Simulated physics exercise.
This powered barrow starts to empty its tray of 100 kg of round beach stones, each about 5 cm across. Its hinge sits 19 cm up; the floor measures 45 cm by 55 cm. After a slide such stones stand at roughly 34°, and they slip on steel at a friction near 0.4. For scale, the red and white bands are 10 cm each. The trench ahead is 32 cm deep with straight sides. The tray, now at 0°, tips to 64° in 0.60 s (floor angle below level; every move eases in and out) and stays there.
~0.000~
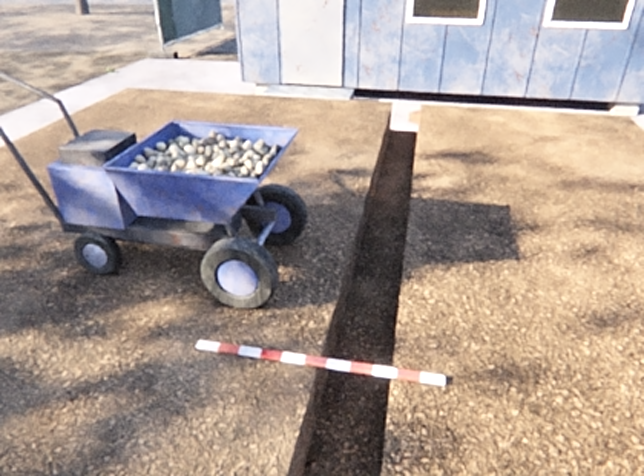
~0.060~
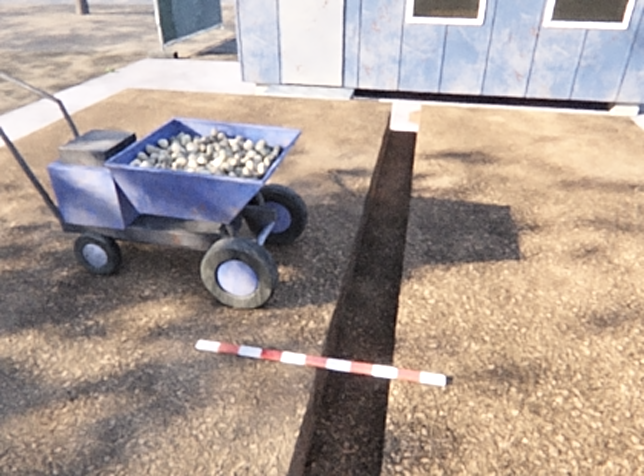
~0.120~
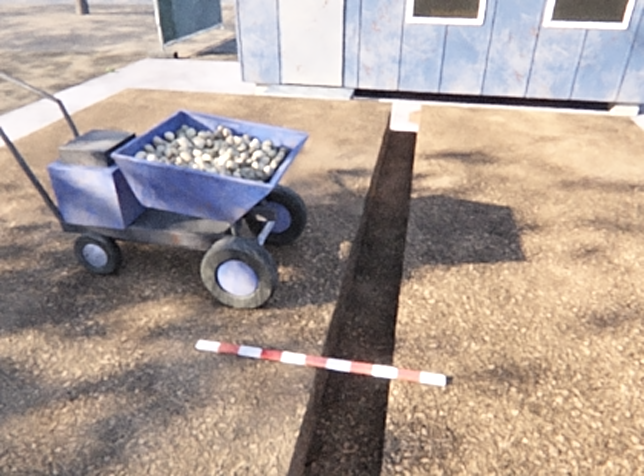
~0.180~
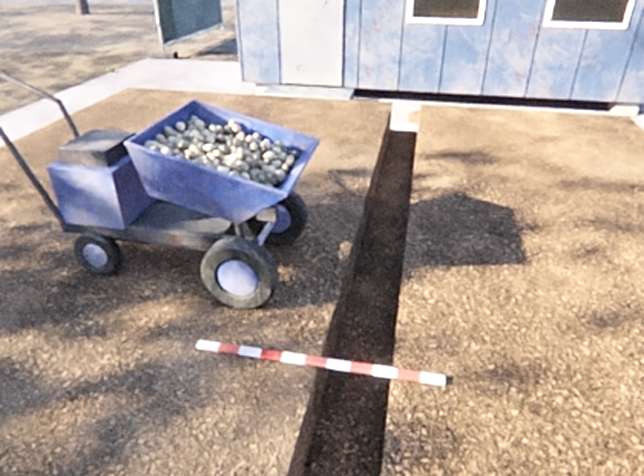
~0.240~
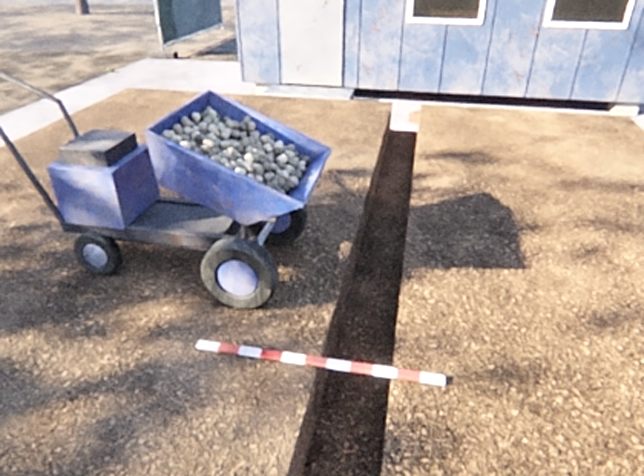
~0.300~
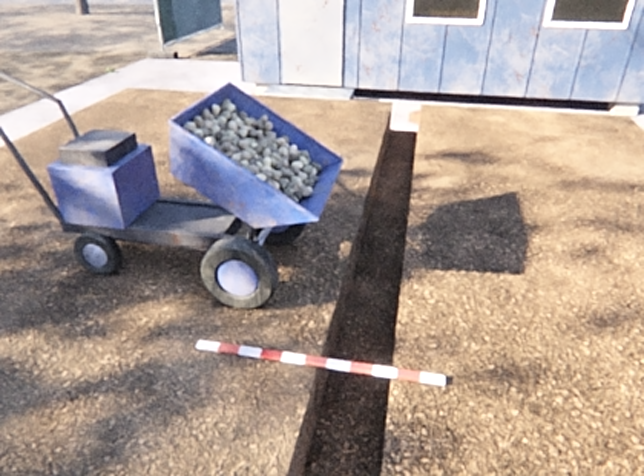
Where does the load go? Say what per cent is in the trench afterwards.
Close to 49 in a hundred.
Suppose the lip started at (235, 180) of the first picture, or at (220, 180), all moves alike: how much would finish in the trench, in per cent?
About 70 and 85 per cent.
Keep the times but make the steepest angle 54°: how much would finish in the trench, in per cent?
In that case some 40 per cent.
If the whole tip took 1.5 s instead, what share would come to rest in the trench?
Then about 75 per cent.
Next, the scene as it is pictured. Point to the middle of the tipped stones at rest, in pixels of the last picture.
Around (408, 285).
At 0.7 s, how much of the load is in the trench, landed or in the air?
Some 20 per cent.
After 0.4 s the floor is at 54°; 100 % in the tray; the foremost stones are at (333, 217).
After 0.7 s the floor is at 64°; 77 % in the tray, 20 % in the trench, 3 % past the trench; the foremost stones are at (412, 287).
After 1.0 s the floor is at 64°; 24 % in the tray, 26 % in the trench, 51 % past the trench; the foremost stones are at (553, 303).
After 3.0 s the floor is at 64°; 0 % in the tray, 49 % in the trench, 51 % past the trench; the foremost stones are past the picture's edge.
